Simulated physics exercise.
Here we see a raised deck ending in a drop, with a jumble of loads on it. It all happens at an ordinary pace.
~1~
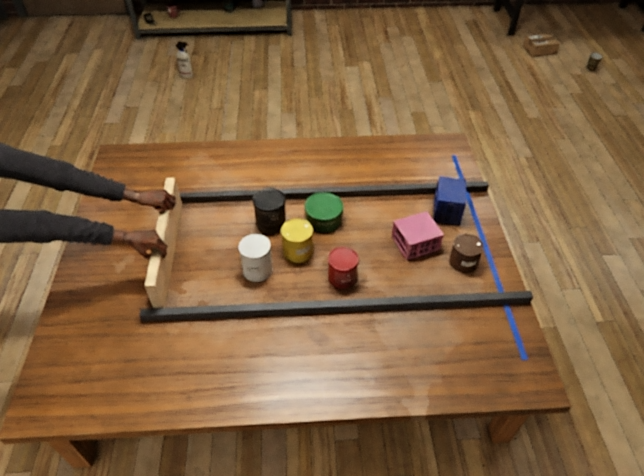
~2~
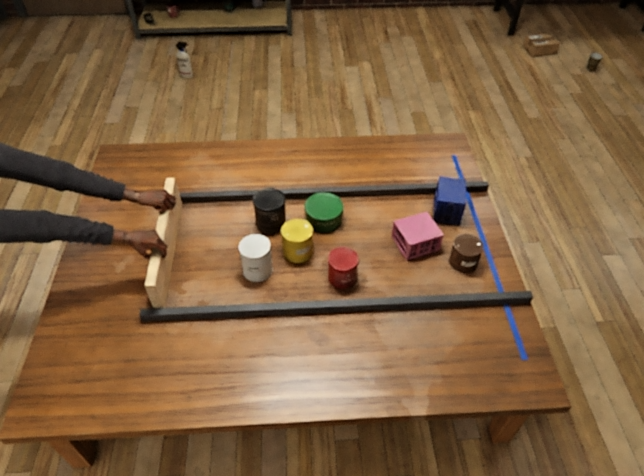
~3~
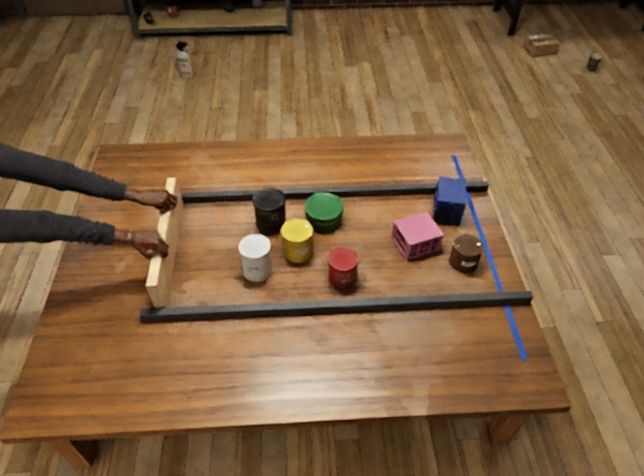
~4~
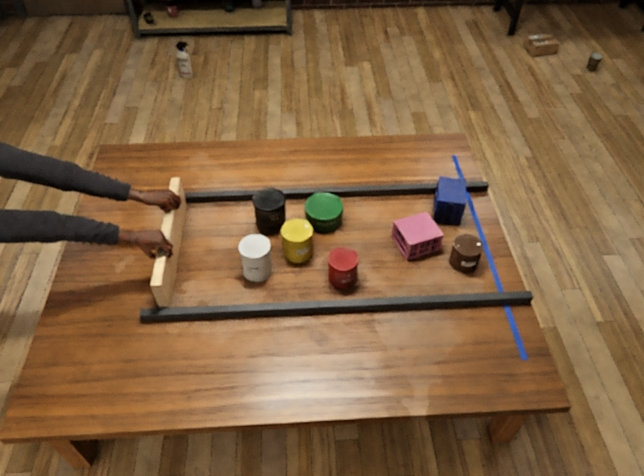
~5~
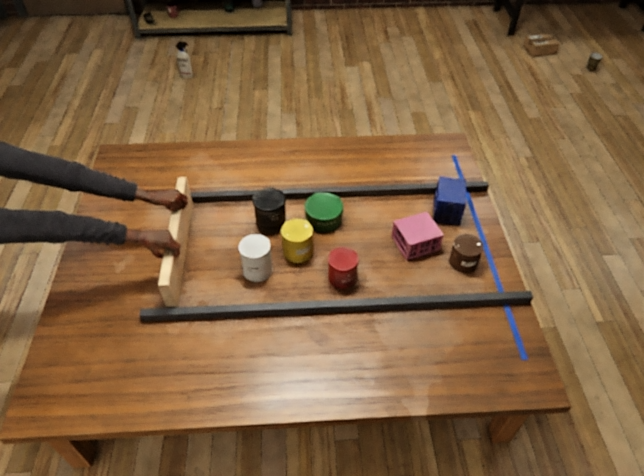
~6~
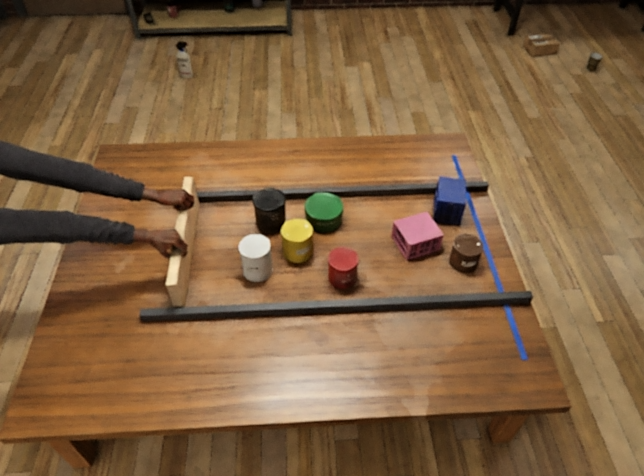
The footage shows two hands sliding a wooden plank slightly rightward between dark rails on a wooden table, while the colored canisters and the pink and blue crates ahead of it stay still near a blue tape line.
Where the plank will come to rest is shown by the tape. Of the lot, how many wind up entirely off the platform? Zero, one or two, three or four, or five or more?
Three, maybe four go over.
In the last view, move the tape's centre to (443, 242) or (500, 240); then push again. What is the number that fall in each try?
Down on the ground: 1 and 8.
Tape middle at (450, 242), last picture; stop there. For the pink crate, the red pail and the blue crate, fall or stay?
Looking at each in turn, the pink crate is still there, the red pail is still there, and the blue crate is gone.
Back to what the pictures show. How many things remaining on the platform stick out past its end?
It comes to 4.
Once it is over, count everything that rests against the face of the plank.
It ends up touching 4.
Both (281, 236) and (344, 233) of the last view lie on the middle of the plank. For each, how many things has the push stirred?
By the first moment it's 4, by the second it's 5.
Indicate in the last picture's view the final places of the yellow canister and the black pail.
Final positions: Near (500, 225); near (492, 202).
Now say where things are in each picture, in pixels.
The first picture shows brown canister (466, 253); blue crate (449, 201); pink crate (417, 236); plank (166, 240); tape (484, 240).
The second picture shows blue crate (449, 201); green pail (324, 213).
The third picture shows pink crate (417, 236); yellow canister (298, 241).
The fourth picture shows brown canister (466, 253); plank (171, 240).
The fifth picture shows blue crate (449, 201); white canister (256, 258).
The sixth picture shows brown canister (466, 253); blue crate (449, 201); pink crate (417, 236); plank (184, 240); tape (484, 240).
Soon after, none off yet; brown canister at rest near (466, 253); blue crate at rest near (449, 201); pink crate at rest near (417, 236).
In the end, the number that fall off is three or four; gone, green pail, pink crate, blue crate and brown canister.
